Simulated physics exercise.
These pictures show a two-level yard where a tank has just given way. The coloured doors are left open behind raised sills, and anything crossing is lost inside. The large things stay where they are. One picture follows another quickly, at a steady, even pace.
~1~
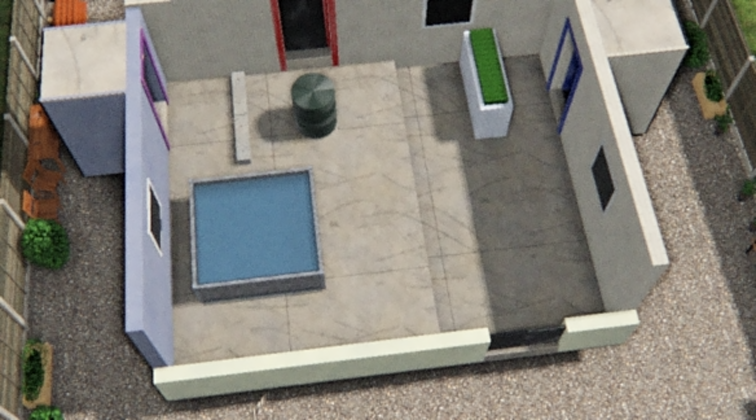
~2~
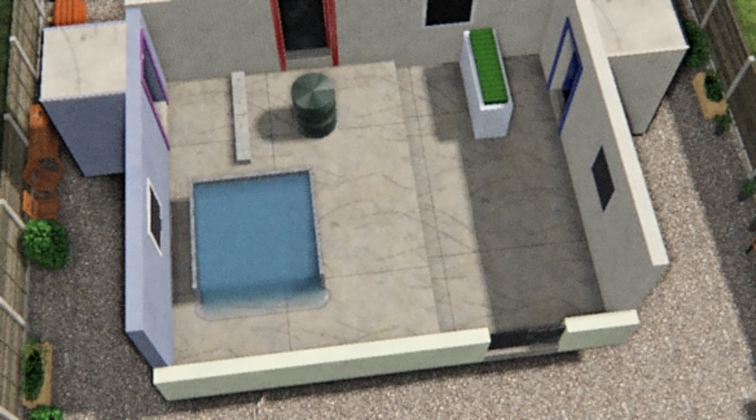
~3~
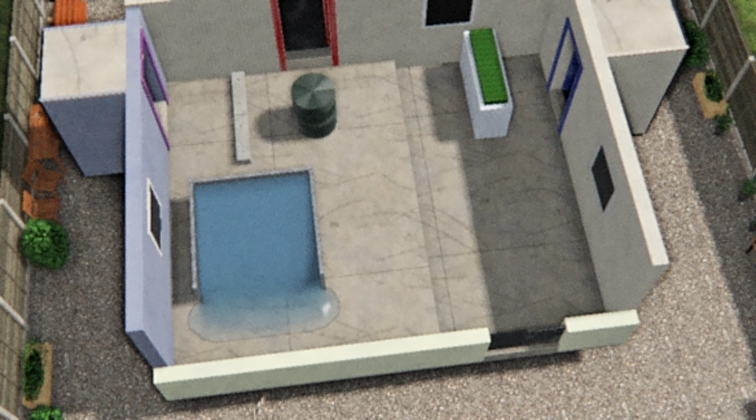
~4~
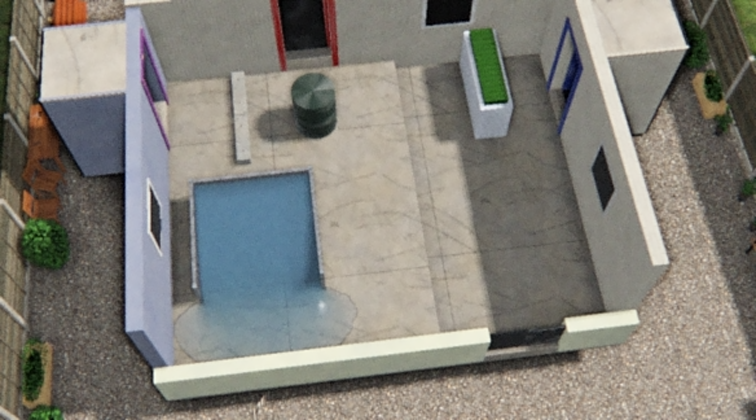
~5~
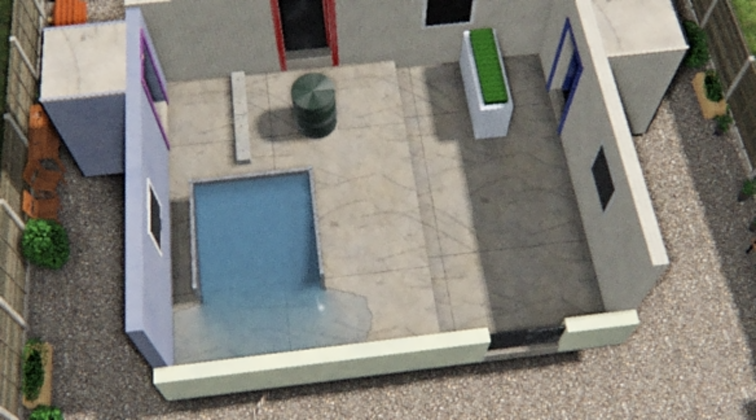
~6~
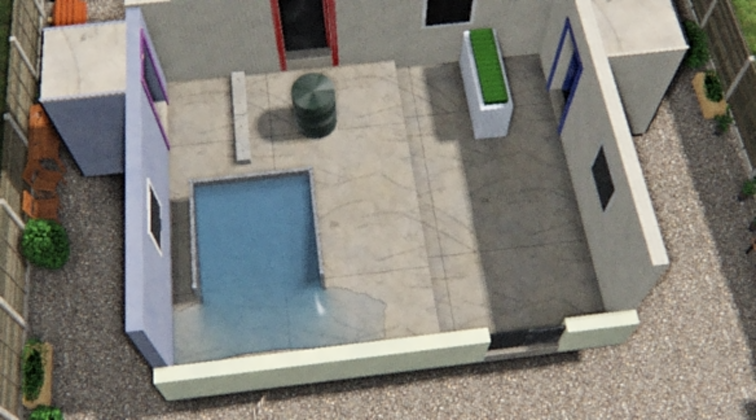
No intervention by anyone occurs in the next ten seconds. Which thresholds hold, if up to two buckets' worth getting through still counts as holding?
The purple door holds; the blue door does not hold; the red door holds.
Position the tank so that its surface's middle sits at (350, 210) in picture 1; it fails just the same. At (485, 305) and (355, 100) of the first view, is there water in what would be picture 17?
Taking both places in turn, they end up inundated and unaffected.
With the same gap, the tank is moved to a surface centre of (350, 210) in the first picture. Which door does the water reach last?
The door you want is the red-painted one.
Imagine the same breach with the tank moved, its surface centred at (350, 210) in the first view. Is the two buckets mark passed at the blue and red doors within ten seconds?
My reading is that the blue door tops the mark while the red door remains below the mark.
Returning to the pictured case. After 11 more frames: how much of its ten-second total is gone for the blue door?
I make it 0 per cent.
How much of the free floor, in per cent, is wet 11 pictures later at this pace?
I reckon around 25 %.
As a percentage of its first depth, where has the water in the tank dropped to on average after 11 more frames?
Estimate: Around 32 %.
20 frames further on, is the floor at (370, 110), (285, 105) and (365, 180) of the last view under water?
First spot not wet, second not wet, third not wet.
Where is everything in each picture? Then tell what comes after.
The first frame shows still water in the open tank at (255, 228).
In the second frame, water pours out at (261, 288) and has run to (198, 307).
In the third frame, water pours out at (262, 289) and has run to (196, 327).
In the fourth frame, water pours out at (262, 289) and has run to (185, 345).
In the fifth frame, water pours out at (262, 289) and has run to a hidden place.
In the sixth frame, the front is at a hidden place, out from the gap at (262, 290).
A moment on, water covers 15 % of the floor; the purple door not reached, the blue door not reached, the red door not reached.
Next, water covers 25 % of the floor; the purple door not reached, the blue door not reached, the red door not reached.
Then, water covers 50 % of the floor; the purple door wet at the sill, nothing in, the blue door not reached, the red door not reached.
Later, water covers 60 % of the floor; the purple door wet at the sill, nothing in, the blue door wet at the sill, nothing in, the red door wet at the sill, nothing in.
In the end, water covers 75 % of the floor; the purple door wet at the sill, nothing in, the blue door over two buckets in, the red door wet at the sill, nothing in.
